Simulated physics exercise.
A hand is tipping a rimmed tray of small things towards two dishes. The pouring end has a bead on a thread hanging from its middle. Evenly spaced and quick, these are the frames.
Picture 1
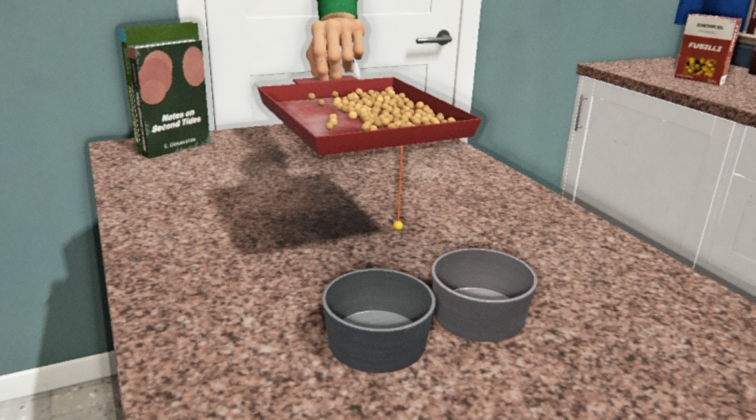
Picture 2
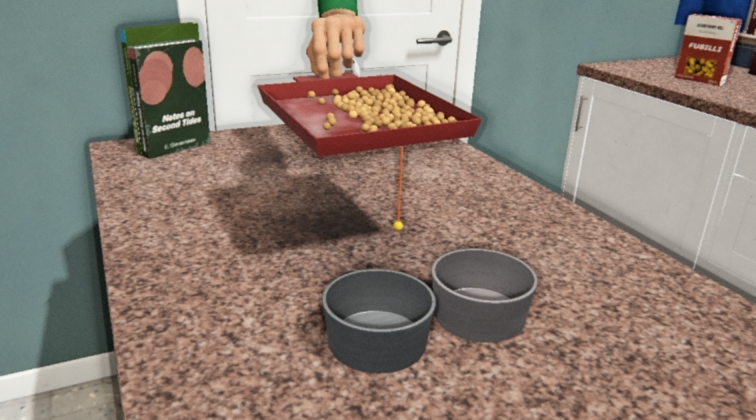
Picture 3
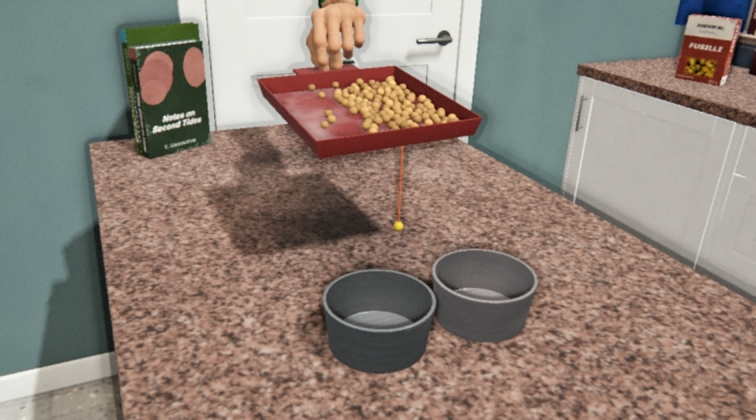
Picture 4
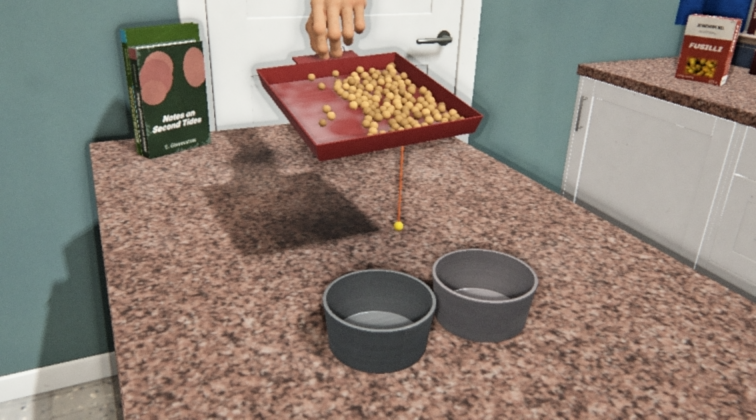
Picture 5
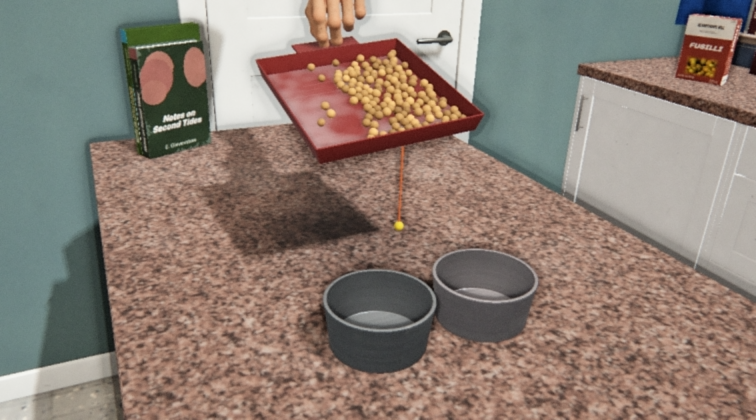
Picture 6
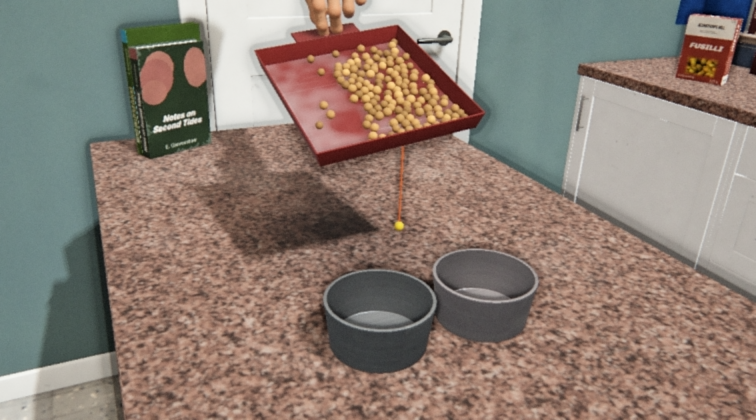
On a speckled stone counter in a room with teal walls, a hand holds a red tray of small round beads above two grey dishes, then raises its handle end, tilting it gradually towards the left front corner.
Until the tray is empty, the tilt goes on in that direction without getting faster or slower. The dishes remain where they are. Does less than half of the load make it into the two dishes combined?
Most of it finds no dish.
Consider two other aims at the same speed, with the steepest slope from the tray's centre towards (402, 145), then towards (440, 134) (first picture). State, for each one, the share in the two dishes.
Respectively 20 % and 0 %.
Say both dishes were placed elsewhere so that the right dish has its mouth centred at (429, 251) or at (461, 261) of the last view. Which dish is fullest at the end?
Well, first the one further left, then the one further left.
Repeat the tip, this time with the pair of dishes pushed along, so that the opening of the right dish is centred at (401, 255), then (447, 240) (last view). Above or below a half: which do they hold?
The bulk of it, then the bulk of it.
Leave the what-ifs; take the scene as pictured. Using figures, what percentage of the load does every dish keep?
Left dish 0, right dish 0 %.
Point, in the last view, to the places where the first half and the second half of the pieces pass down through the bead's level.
The early half goes through (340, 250), the late half through (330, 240).
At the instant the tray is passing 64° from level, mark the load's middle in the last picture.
I'd mark it close to (360, 142).
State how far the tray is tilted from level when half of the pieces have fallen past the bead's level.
Near 90 degrees.
Soon after the last picture, tray tipped steeply; most on the tray; a small part outside both; a small part in the air.
A little later, tray tipped past a quarter turn; a small part on the tray; a stray few in the left dish; most outside both; a small part in the air.
Later still, tray tipped past a quarter turn; a stray few in the left dish; nearly all outside both.
By the end, tray tipped past a quarter turn; a stray few in the left dish; none in the right dish; nearly all outside both.
